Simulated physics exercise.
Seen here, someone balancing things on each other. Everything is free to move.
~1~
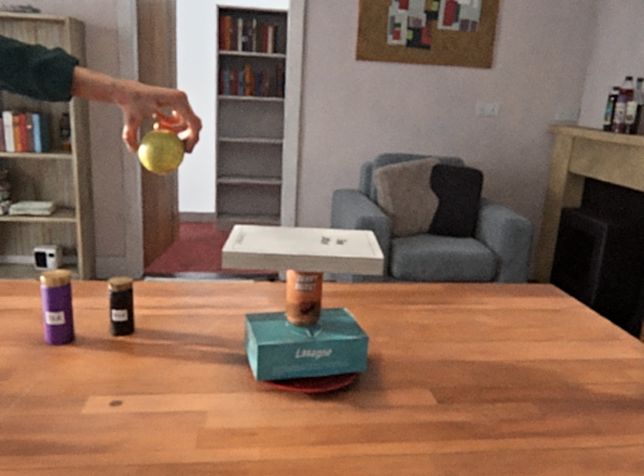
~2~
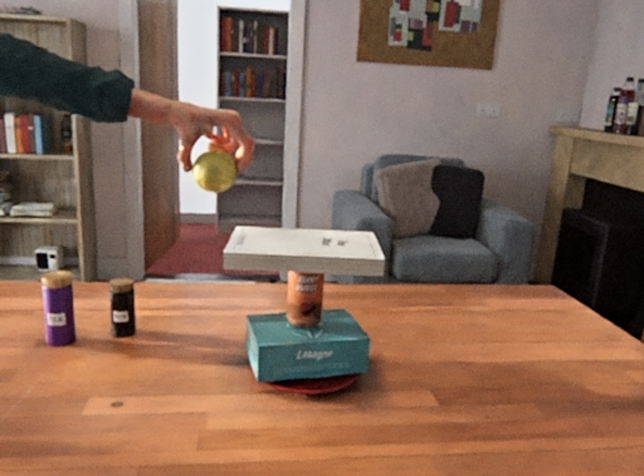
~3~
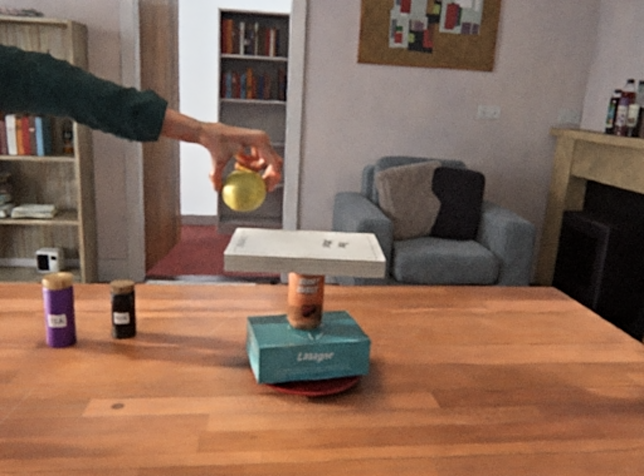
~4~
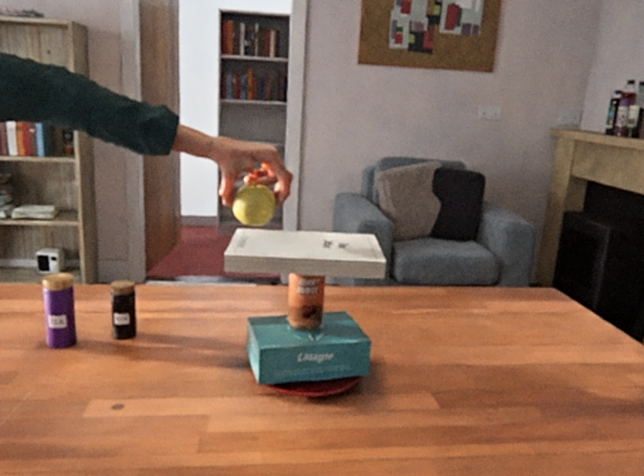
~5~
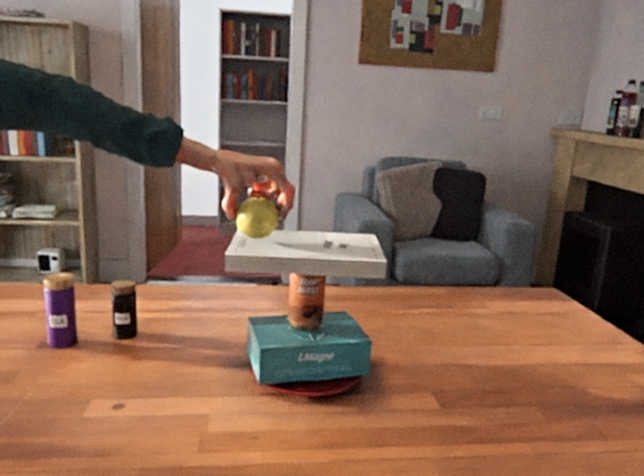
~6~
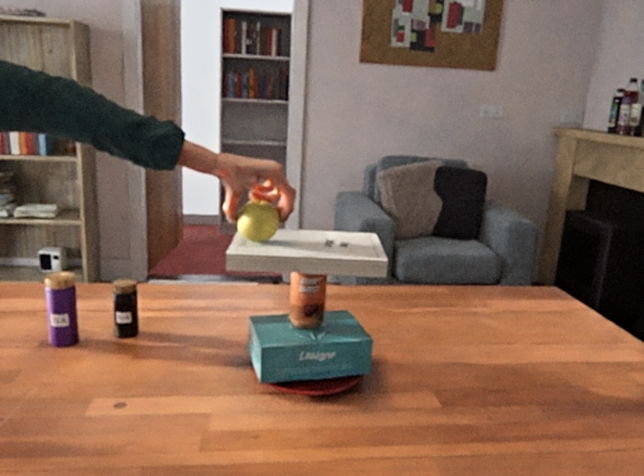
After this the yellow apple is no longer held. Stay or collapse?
In the end the pile stays up.
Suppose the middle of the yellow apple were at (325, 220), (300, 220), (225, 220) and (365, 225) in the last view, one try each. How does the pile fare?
In the first case it keeps its balance; in the second case it holds; in the third case it loses its balance; in the fourth case it keeps its balance.
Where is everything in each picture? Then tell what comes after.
The first picture shows on its way; yellow apple (162, 152); purple shaker (58, 307).
The second picture shows on its way; yellow apple (215, 171); turquoise box (305, 343).
The third picture shows on its way; yellow apple (244, 191); orange can (306, 293).
The fourth picture shows on its way; yellow apple (255, 205); purple shaker (60, 311).
The fifth picture shows on its way; yellow apple (258, 218); turquoise box (307, 345).
The sixth picture shows set down, still held; yellow apple (258, 221); orange can (308, 292).
Then, 0.20 s on from there, things are still on the move.
Then, 0.90 s on from there, no change.
Then, 1.70 s on from there, yellow apple resting near (256, 222).
In the end, all 7 unmoved. At the end, from the last picture's camera, yellow apple near (256, 222). The pile holds.
